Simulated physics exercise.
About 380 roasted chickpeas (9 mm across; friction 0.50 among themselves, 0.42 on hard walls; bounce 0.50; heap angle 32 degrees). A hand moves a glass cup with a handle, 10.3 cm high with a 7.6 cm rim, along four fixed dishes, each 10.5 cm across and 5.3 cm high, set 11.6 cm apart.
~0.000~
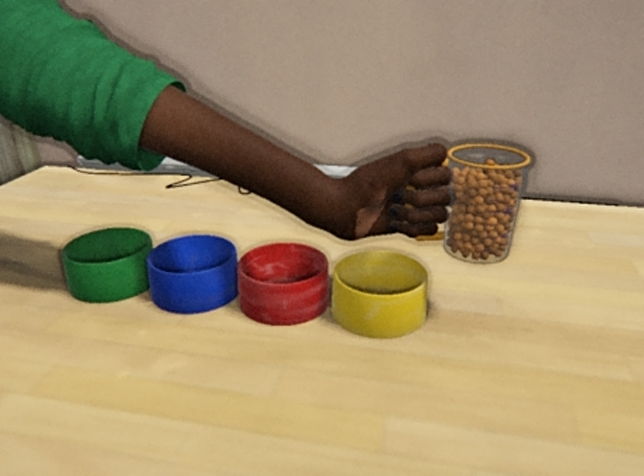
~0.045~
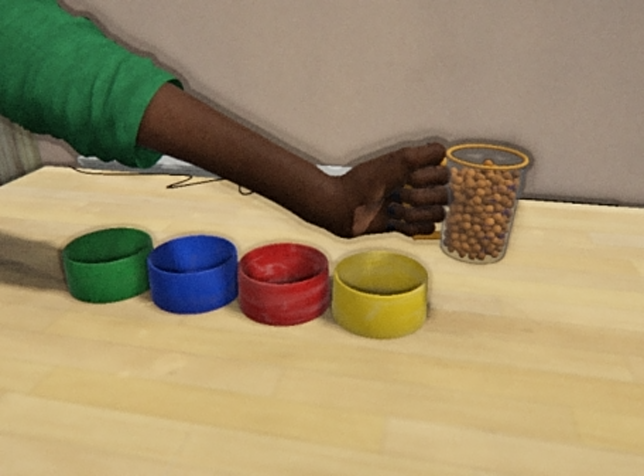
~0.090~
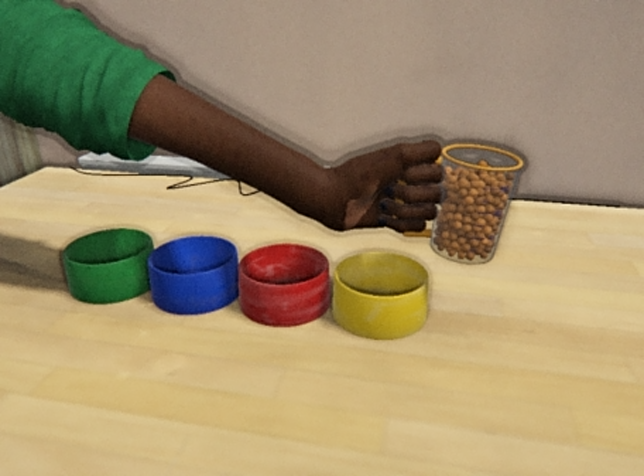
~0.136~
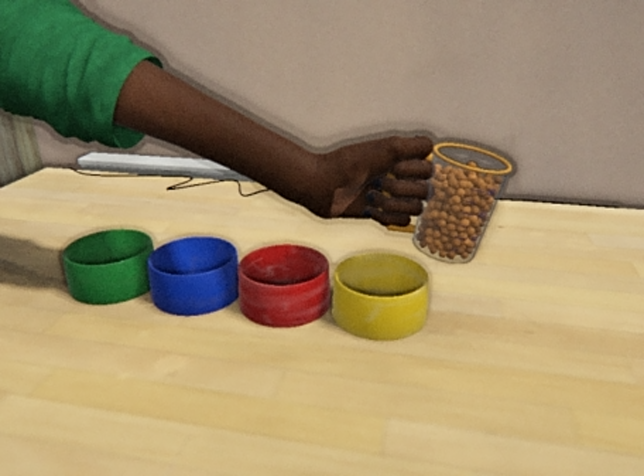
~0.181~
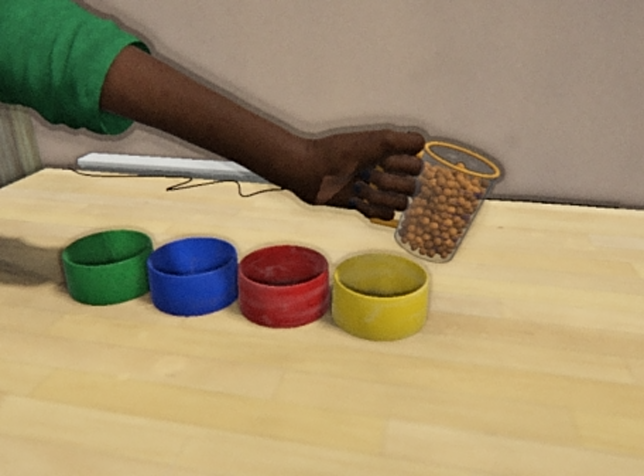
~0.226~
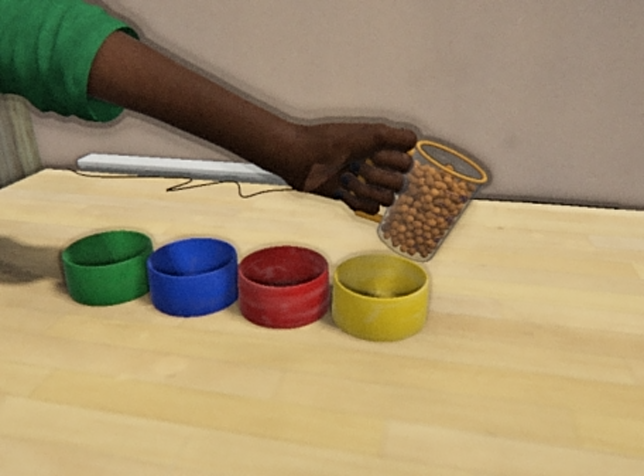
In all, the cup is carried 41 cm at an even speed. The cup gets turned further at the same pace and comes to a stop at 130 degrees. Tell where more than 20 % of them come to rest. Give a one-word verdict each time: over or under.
Verdicts: Red dish over, blue dish over, green dish under, yellow dish under, counter under.
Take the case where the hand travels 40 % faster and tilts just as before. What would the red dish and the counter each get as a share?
Shares - red 0, counter 0.
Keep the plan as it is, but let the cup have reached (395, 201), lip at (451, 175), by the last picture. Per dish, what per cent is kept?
The red dish keeps 0, the blue dish 100, the green dish 0 and the yellow dish 0.
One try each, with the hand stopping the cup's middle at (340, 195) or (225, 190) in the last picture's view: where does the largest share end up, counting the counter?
Top receivers, in order: Yellow and red.
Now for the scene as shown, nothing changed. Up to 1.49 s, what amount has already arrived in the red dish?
Roughly 30 %.
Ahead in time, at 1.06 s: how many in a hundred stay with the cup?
Roughly 40 per cent, give or take.
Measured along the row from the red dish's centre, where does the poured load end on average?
About 7 cm, toward lower x.
After 0.73 s, tilt 94 degrees; cup holds 100 %.
After 1.06 s, tilt 130 degrees; cup holds 40 %, red 30 %, blue 20 %.
After 1.49 s, tilt 130 degrees; cup holds 0 %, red 30 %, blue 55 %.
At rest (1.8 s), red 30 %, blue 55 %, green 0 %, yellow 0 %, counter 10 %.
